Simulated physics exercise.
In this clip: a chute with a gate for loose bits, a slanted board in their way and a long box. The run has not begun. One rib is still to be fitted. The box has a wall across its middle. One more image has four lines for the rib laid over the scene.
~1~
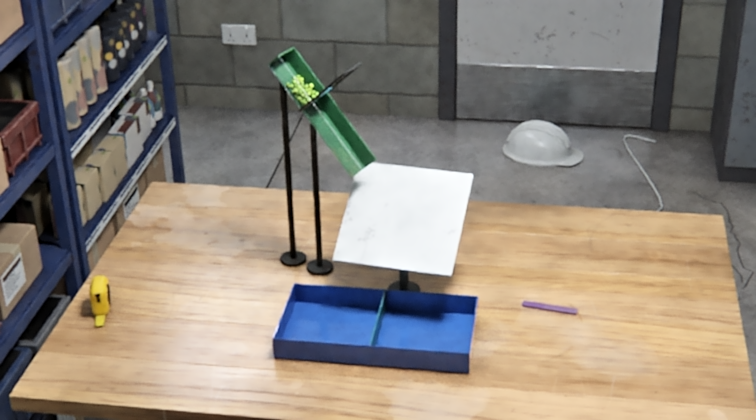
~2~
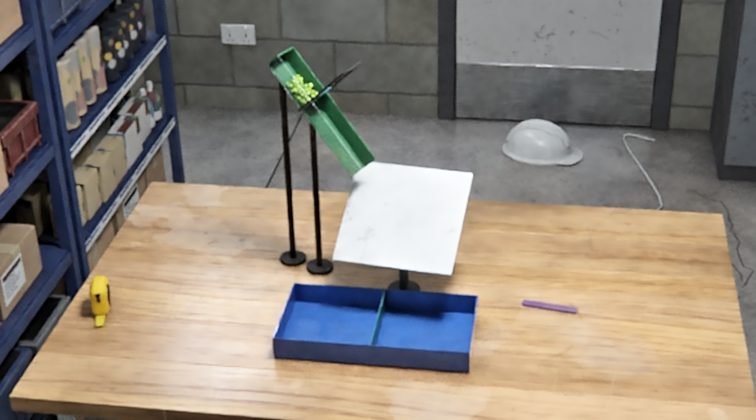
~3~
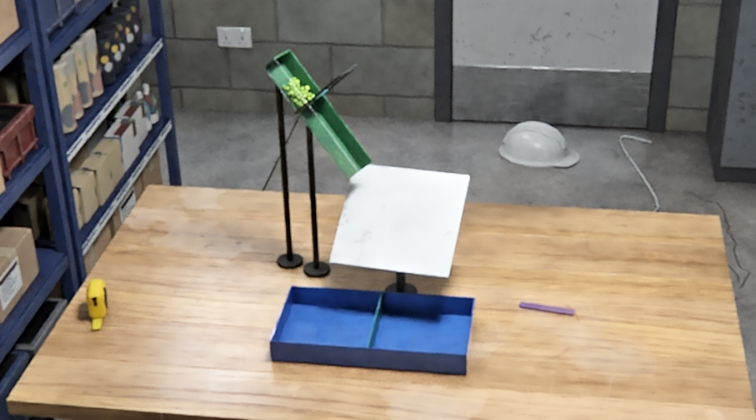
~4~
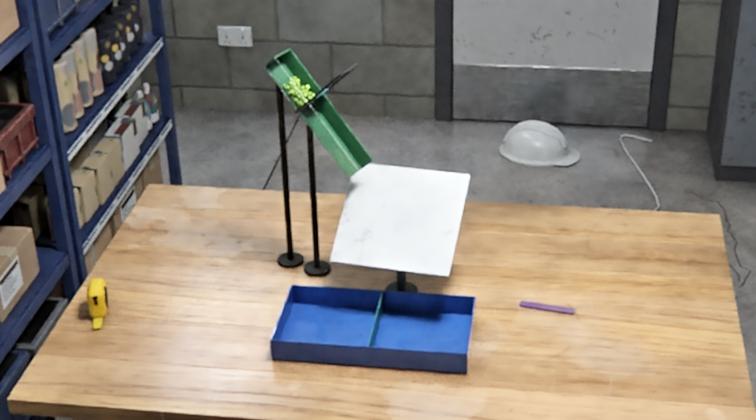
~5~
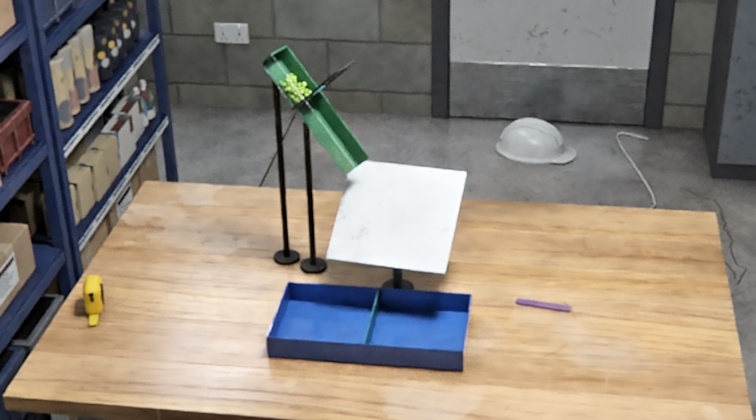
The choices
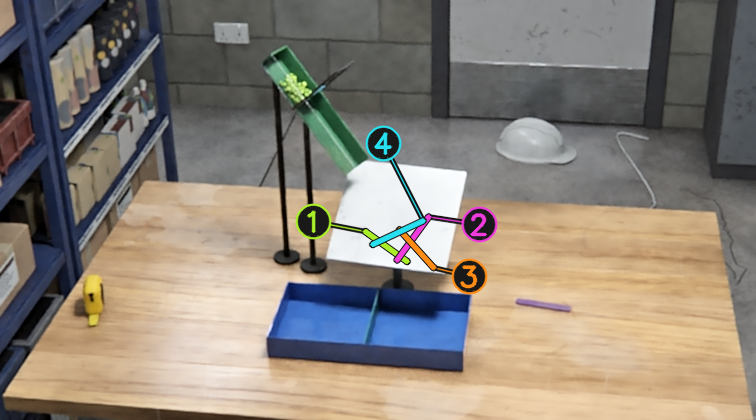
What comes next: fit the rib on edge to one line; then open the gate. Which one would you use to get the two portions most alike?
Best: 2.
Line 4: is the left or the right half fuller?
The left half.
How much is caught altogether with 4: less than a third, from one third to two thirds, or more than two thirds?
More than two thirds.
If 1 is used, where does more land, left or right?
More lands on the right.
On the marked copy, line 1 from (365, 231) to (407, 261); line 2 from (428, 216) to (397, 260); line 3 from (399, 229) to (433, 267); line 4 from (423, 220) to (372, 244).
Choosing 1, of what is caught, just a few in the left half, almost all in the right.
Choosing 2, of what is caught, roughly half in the left half, roughly half in the right.
Choosing 3, of what is caught, about a tenth in the left half, the larger part in the right.
Choosing 4, of what is caught, the larger part in the left half, about a tenth in the right.
